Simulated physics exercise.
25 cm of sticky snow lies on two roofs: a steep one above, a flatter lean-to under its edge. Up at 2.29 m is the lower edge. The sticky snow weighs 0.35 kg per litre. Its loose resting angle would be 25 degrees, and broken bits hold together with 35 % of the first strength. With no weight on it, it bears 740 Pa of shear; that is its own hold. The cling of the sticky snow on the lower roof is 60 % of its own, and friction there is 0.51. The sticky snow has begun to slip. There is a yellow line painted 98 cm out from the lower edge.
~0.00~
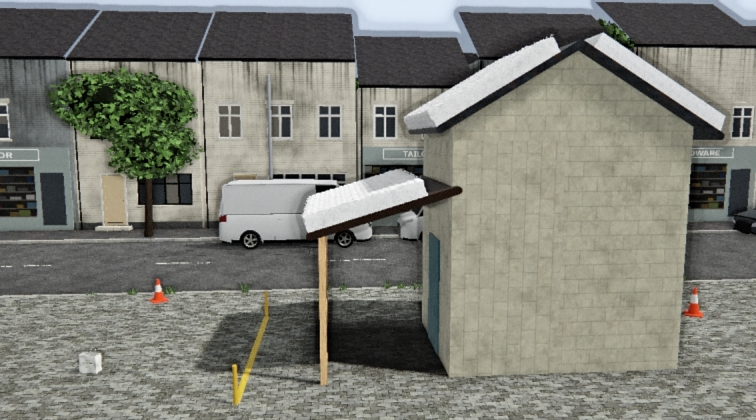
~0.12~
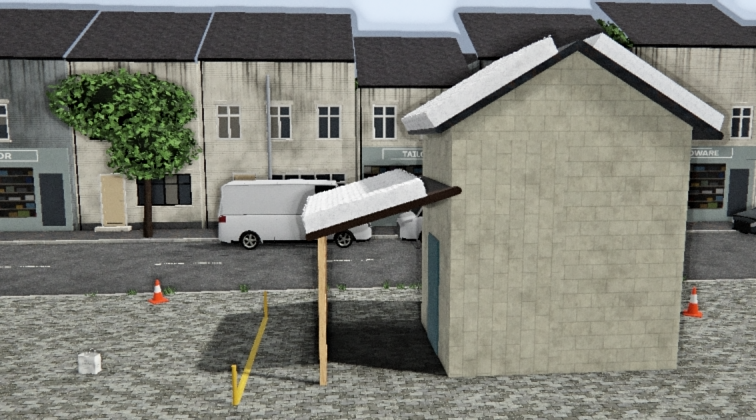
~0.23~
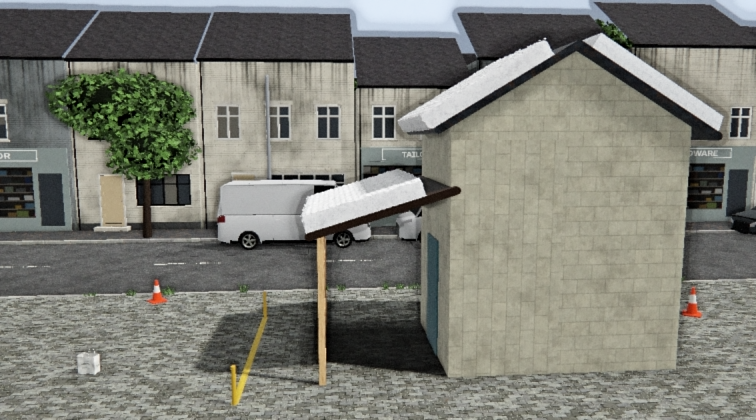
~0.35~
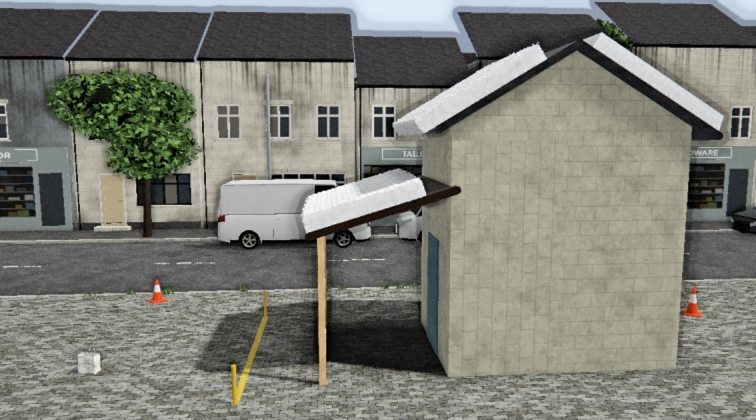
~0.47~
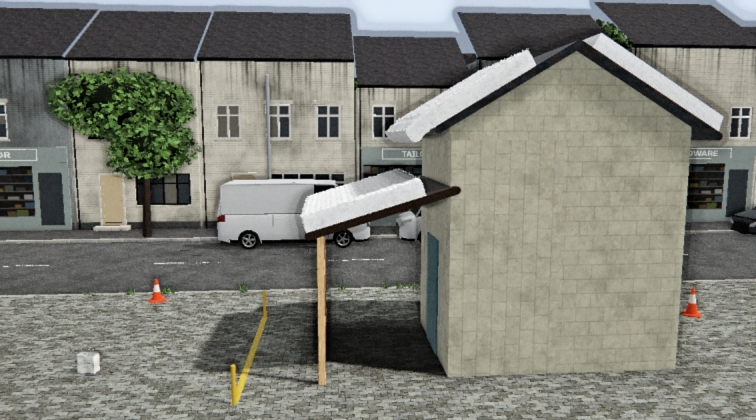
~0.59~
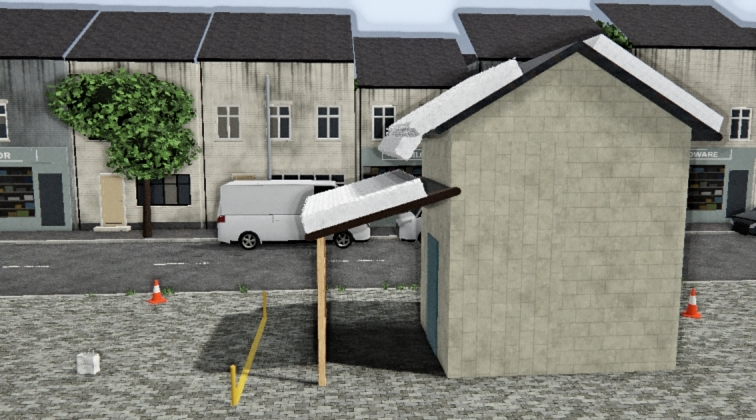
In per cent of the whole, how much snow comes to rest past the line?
22 %.
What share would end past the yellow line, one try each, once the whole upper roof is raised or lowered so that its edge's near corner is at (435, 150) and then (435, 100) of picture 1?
It would be 5 percent for the first setting and 40 percent for the second.
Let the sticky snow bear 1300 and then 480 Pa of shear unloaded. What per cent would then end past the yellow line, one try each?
About 12 % first, about 35 % second.
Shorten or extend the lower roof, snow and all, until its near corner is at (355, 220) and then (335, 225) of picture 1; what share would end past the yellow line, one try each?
Try 1: Near 40 %; try 2: Near 30 %.
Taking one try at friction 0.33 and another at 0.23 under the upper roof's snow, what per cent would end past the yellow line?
Roughly 5 per cent first, roughly 12 per cent second.
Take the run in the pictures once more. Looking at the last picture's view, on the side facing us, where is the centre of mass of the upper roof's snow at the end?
Near face, approx. (270, 307).
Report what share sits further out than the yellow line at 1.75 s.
I'd put it at close to 1 in a hundred.
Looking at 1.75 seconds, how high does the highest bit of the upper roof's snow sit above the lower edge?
At that moment it reaches around 0.8 m above the edge.
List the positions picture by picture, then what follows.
Front end of the sticky snow at (435, 112), in the first frame.
Front end of the sticky snow at (433, 113), its middle shifted 2.3 cm, in the second frame.
Front end of the sticky snow at (428, 116), its middle shifted 9.2 cm, 4 % of it past the upper edge, in one piece, in the third frame.
Front end of the sticky snow at (421, 126), its middle shifted 21 cm, 10 % of it past the upper edge, in one piece, in the fourth frame.
Front end of the sticky snow at (411, 130), its middle shifted 39 cm, 19 % of it past the upper edge, cracking, in the fifth frame.
Front end of the sticky snow at (400, 146), its middle shifted 61 cm, 30 % of it past the upper edge, cracking, in the sixth frame.
By 1.12 s, none is below the lower edge and 0 % is past the line.
By 1.75 s, 13 % is below the lower edge and 1 % is past the line.
By 2.37 s, 39 % is below the lower edge and 21 % is past the line.
By 3.00 s, 39 % is below the lower edge and 22 % is past the line.
By 3.20 s, at the end, 39 % is below the lower edge and 22 % is past the line.
